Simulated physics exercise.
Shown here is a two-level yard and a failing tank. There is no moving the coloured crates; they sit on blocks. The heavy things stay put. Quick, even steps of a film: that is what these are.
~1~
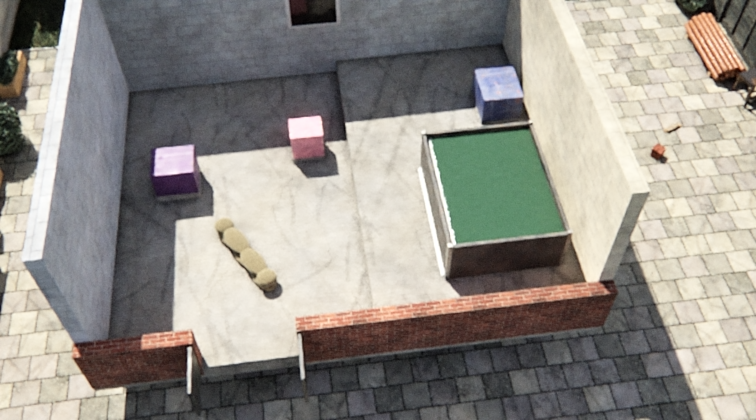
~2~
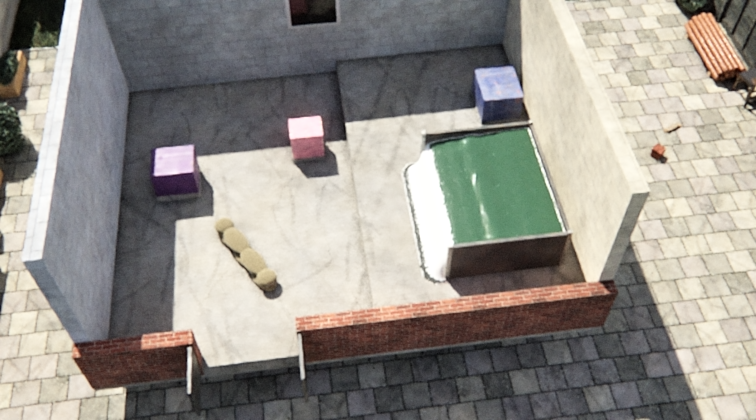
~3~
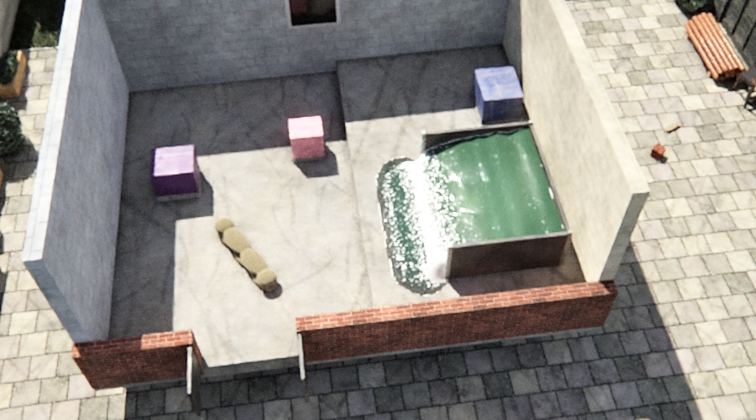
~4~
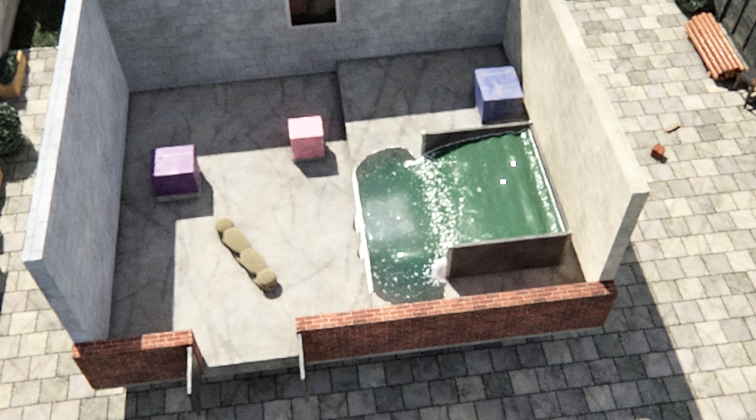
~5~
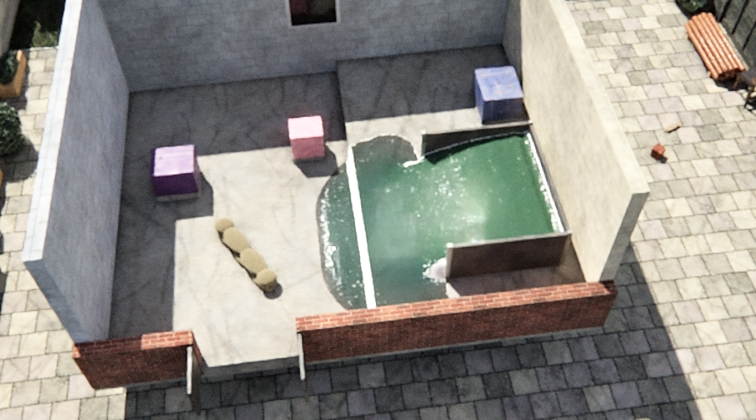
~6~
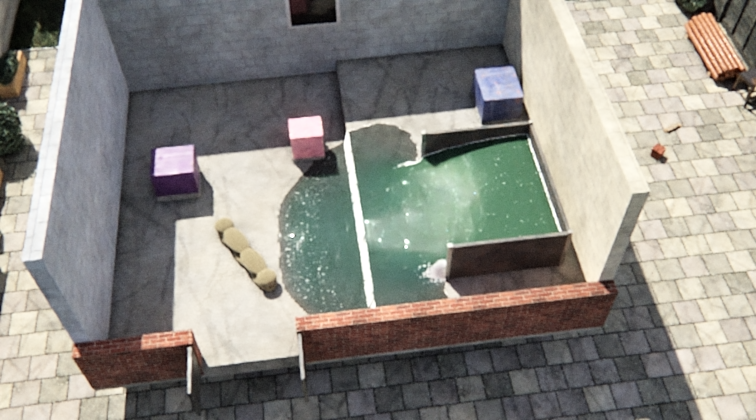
Green water bursting from the left side of a tank and spreading leftward across a walled yard, past a pink crate.
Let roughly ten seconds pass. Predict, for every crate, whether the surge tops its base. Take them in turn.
Outcome: I expect the purple crate to be touched by the water, I expect the pink crate to be touched by the water, I expect the blue crate to stay untouched.
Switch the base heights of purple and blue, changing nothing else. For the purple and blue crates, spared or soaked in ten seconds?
Result: Purple crate gets splashed; blue crate comes through fine.
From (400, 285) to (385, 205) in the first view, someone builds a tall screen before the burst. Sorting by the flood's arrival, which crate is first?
The pink one is first.
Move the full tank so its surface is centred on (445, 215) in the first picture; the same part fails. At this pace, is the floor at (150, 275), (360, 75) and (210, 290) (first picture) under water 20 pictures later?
Results in order - swamped, left untouched, swamped.
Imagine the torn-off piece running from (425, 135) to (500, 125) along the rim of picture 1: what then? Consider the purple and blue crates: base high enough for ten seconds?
In short: Purple crate gets drenched; blue crate gets drenched.
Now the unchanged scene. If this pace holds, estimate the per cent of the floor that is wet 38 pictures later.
Around 70 percent.
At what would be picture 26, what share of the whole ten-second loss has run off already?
Result, approximate: 30 per cent.
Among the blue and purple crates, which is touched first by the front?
Answer: The purple crate.
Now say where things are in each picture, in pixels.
The water tank at (493, 184) is whole and still, in the first picture.
The front is at (443, 281), out from the gap at (436, 207), in the second picture.
The front is at (421, 290), out from the gap at (436, 210), in the third picture.
The front is at (372, 158), out from the gap at (436, 211), in the fourth picture.
The front is at a hidden place, out from the gap at (436, 211), in the fifth picture.
The front is at (292, 289), out from the gap at (436, 212), in the sixth picture.
A moment on, water covers 45 % of the floor; the purple crate water round its plinth, the pink crate water round its plinth, the blue crate not reached.
Next, water covers 65 % of the floor; the purple crate water round its plinth, the pink crate water round its plinth, the blue crate not reached.
Then, water covers 70 % of the floor; the purple crate water round its plinth, the pink crate water round its plinth, the blue crate not reached.
Later, water covers 70 % of the floor; the purple crate water round its plinth, the pink crate water round its plinth, the blue crate not reached.
In the end, water covers 65 % of the floor; the purple crate was topped, the pink crate was topped, the blue crate stayed above the water.
